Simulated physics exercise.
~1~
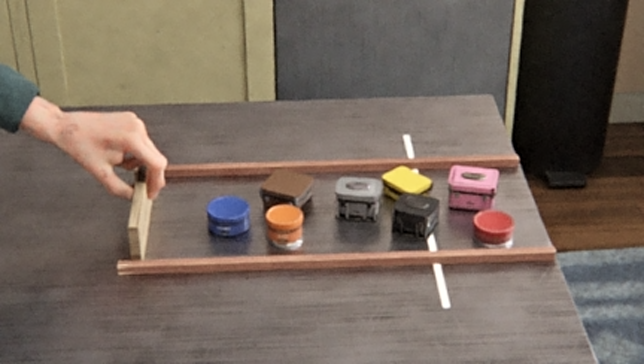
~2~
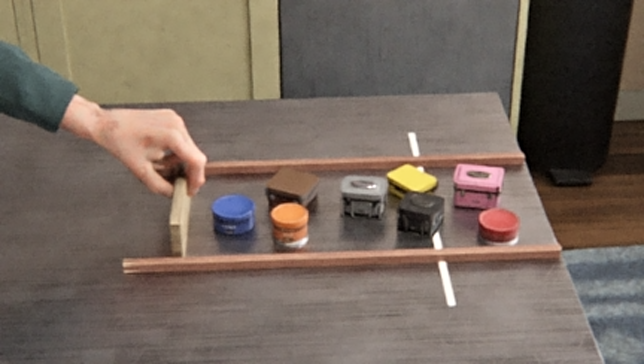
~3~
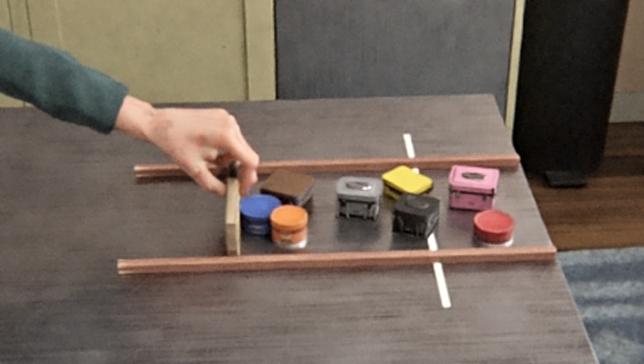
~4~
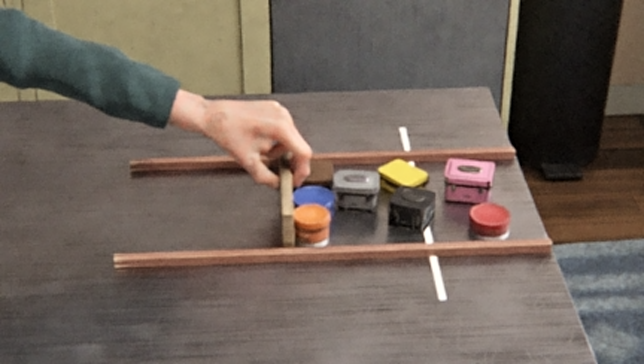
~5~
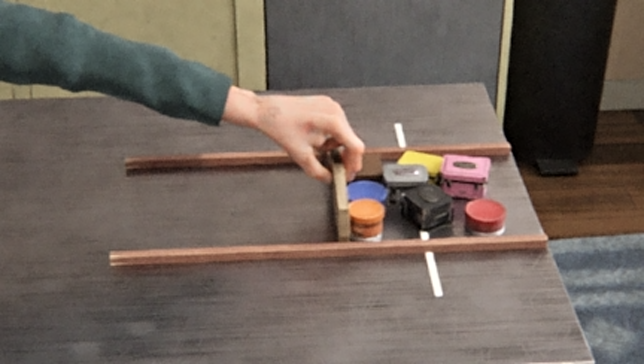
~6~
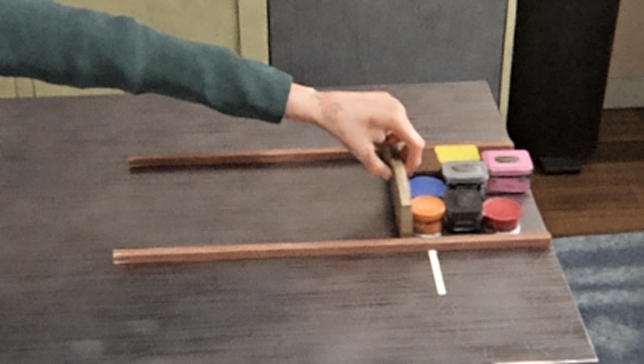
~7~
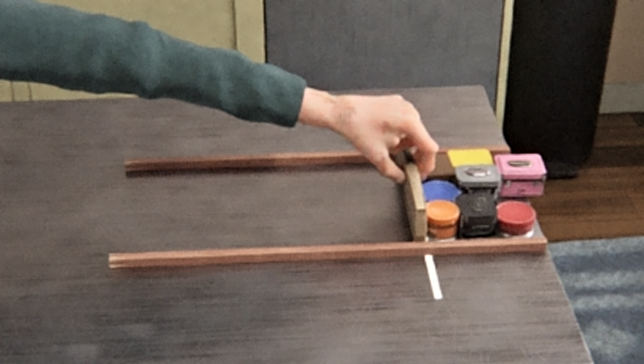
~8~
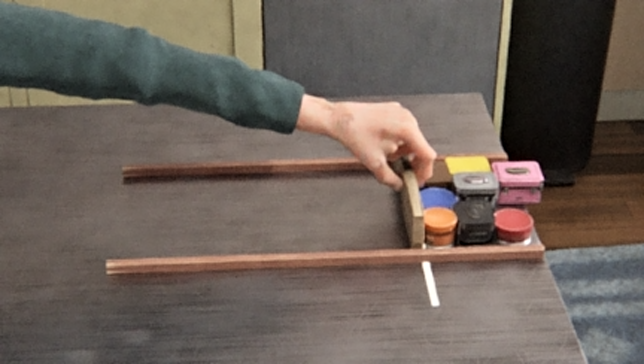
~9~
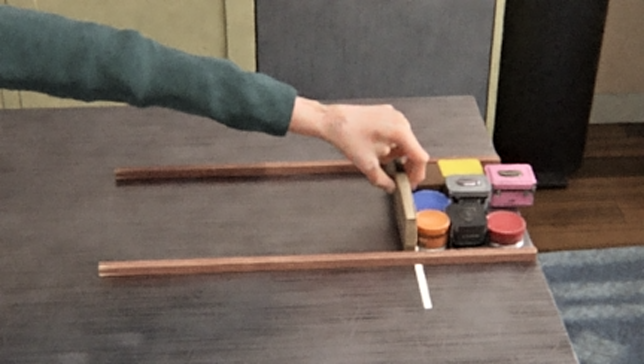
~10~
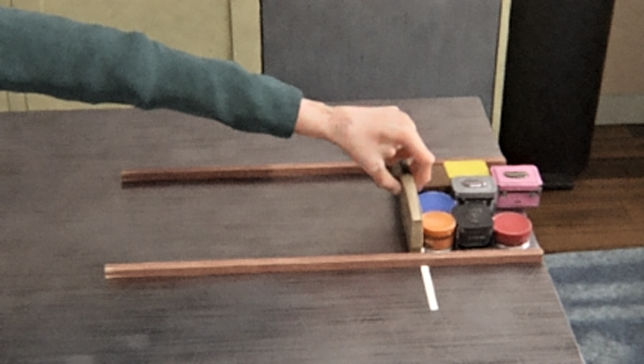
A hand in a dark green sleeve holds a small upright wooden board at the left of a dark table, seen from slightly above by a gently swaying camera. Between two reddish-brown rails sit a blue tub, orange pot, brown case, grey case, yellow case, black case, pink case and red pot, near a white tape mark. The board slides right, reaching the blue tub first, then the orange pot and brown case. The bunch packs together and moves past the tape toward the table's right edge. The hand stops there, and everything stays on the table.
